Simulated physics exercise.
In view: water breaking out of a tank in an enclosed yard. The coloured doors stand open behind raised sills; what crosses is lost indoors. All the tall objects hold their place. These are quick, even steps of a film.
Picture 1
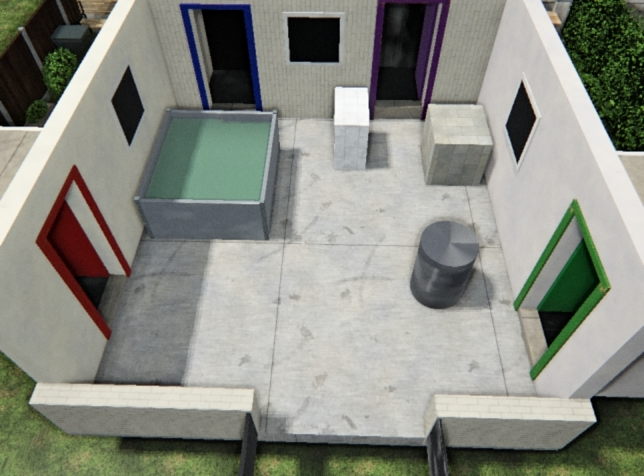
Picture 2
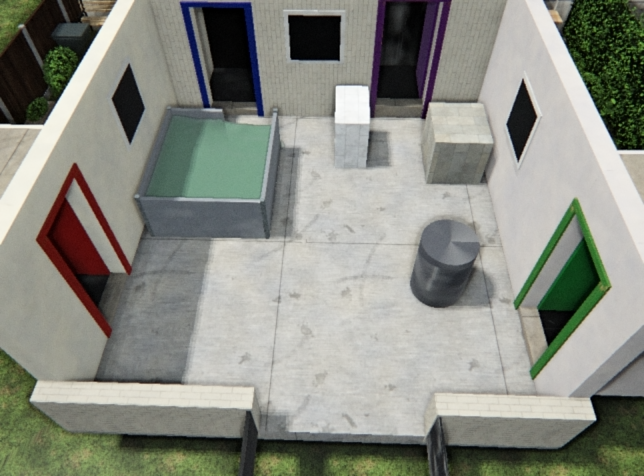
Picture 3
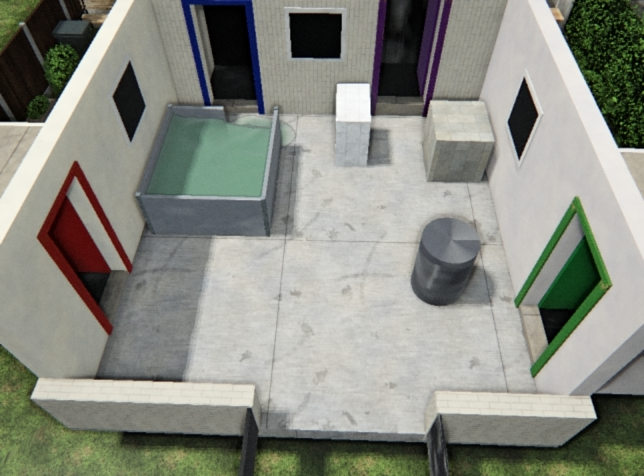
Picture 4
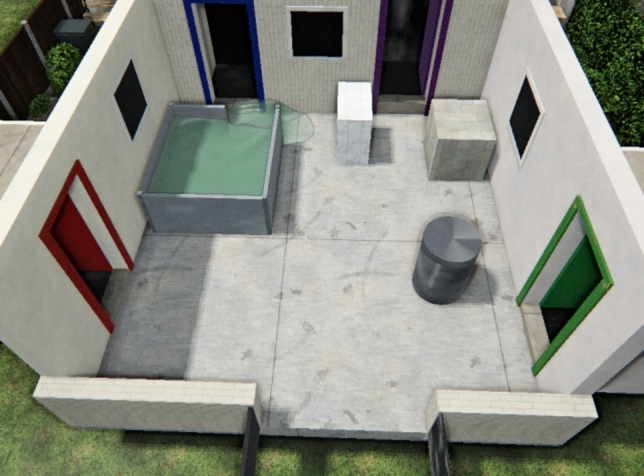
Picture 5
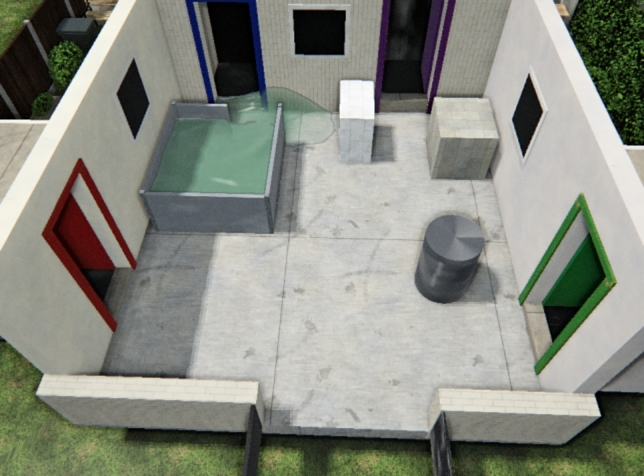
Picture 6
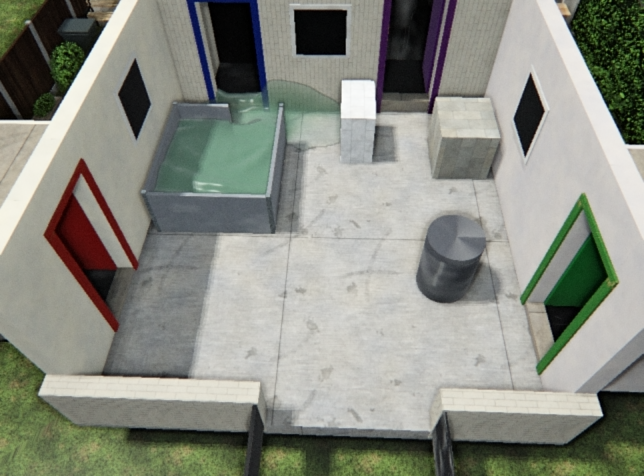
A walled yard with coloured doorways held a grey tank of still green water, then water poured out from the tank's far side and spread across the pale floor toward the white block.
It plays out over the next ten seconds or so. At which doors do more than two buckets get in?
The blue door floods; the red door holds within the limit; the green door holds within the limit; the purple door holds within the limit.
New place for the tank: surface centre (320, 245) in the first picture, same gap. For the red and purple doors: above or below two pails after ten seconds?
In short: The red door stays under, the purple door takes more.
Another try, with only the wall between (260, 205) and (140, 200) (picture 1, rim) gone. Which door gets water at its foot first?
That is the red door.
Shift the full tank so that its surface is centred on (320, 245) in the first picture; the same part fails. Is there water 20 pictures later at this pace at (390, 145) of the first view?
There: Awash.
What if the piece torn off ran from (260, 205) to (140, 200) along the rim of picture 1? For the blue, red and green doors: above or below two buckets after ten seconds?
In short: The blue one takes less; the red one goes over; the green one lets more in.
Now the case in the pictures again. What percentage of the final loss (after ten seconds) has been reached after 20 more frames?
Close to 45 %.
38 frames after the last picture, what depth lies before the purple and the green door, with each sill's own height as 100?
Near 60 and 20 in a hundred.
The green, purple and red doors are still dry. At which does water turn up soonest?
I say the door marked purple.
A moment on, water covers 15 % of the floor; the blue door far over two buckets in, the red door not reached, the green door not reached, the purple door wet at the sill, nothing in.
Next, water covers 30 % of the floor; the blue door far over two buckets in, the red door not reached, the green door not reached, the purple door wet at the sill, nothing in.
Then, water covers 55 % of the floor; the blue door far over two buckets in, the red door wet at the sill, nothing in, the green door wet at the sill, nothing in, the purple door wet at the sill, nothing in.
Later, water covers 85 % of the floor; the blue door far over two buckets in, the red door wet at the sill, nothing in, the green door wet at the sill, nothing in, the purple door wet at the sill, nothing in.
In the end, water covers 95 % of the floor; the blue door far over two buckets in, the red door wet at the sill, nothing in, the green door wet at the sill, nothing in, the purple door wet at the sill, nothing in.
